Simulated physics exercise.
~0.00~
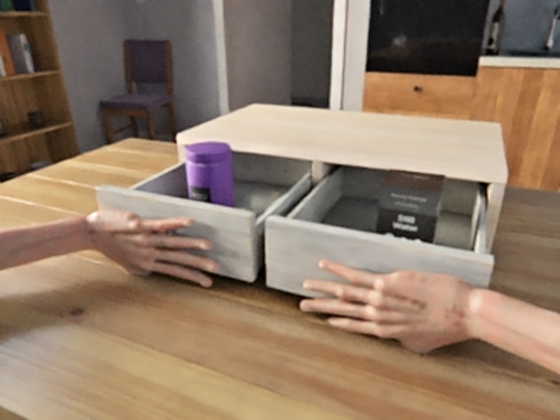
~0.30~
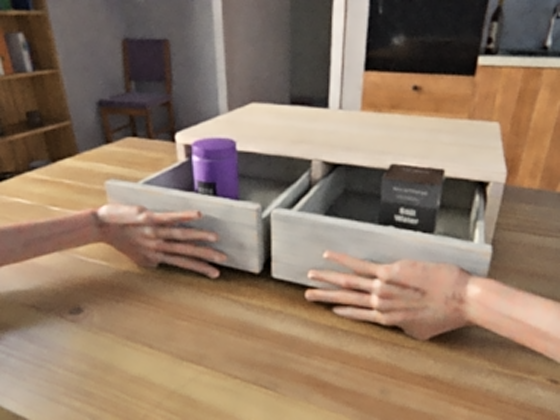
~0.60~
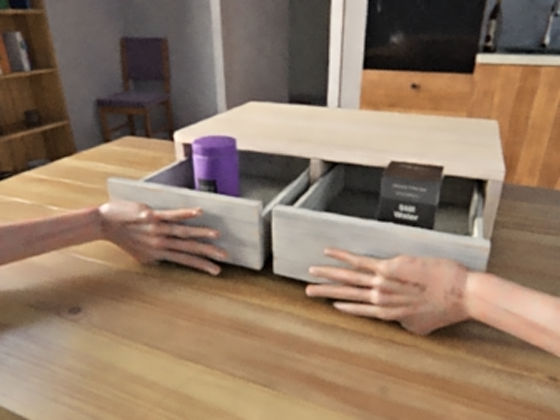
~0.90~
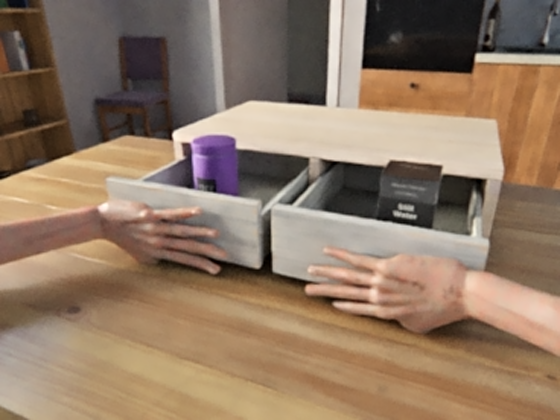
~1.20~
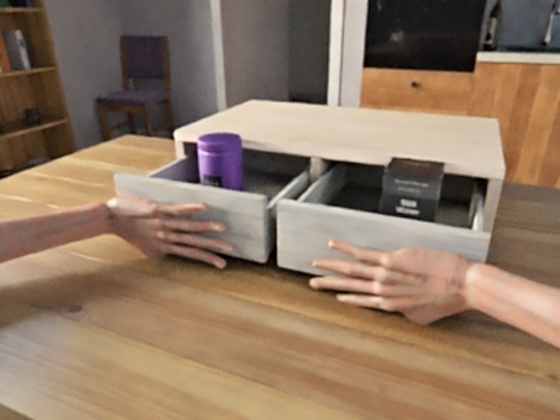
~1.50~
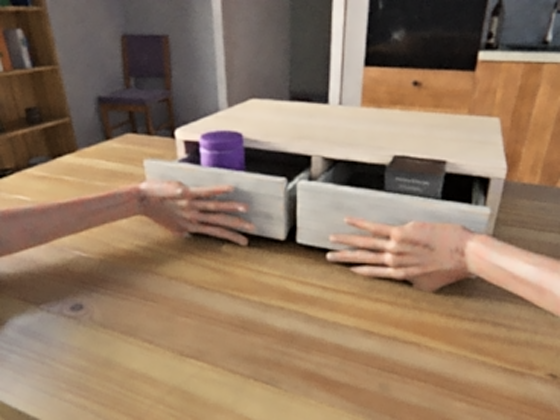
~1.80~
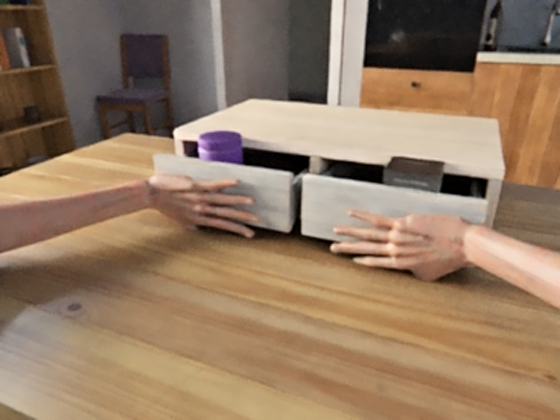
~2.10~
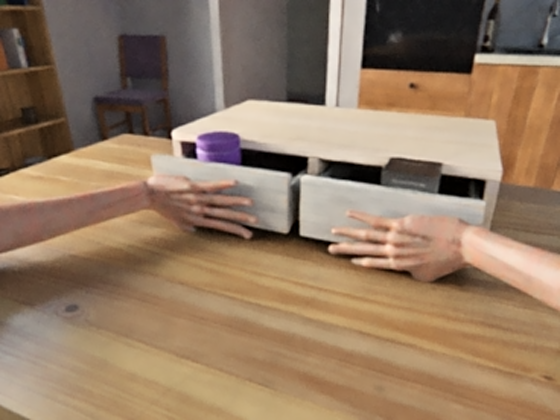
On a wooden table, two hands push in side-by-side drawers holding a purple jar and black carton, leaving both ajar.
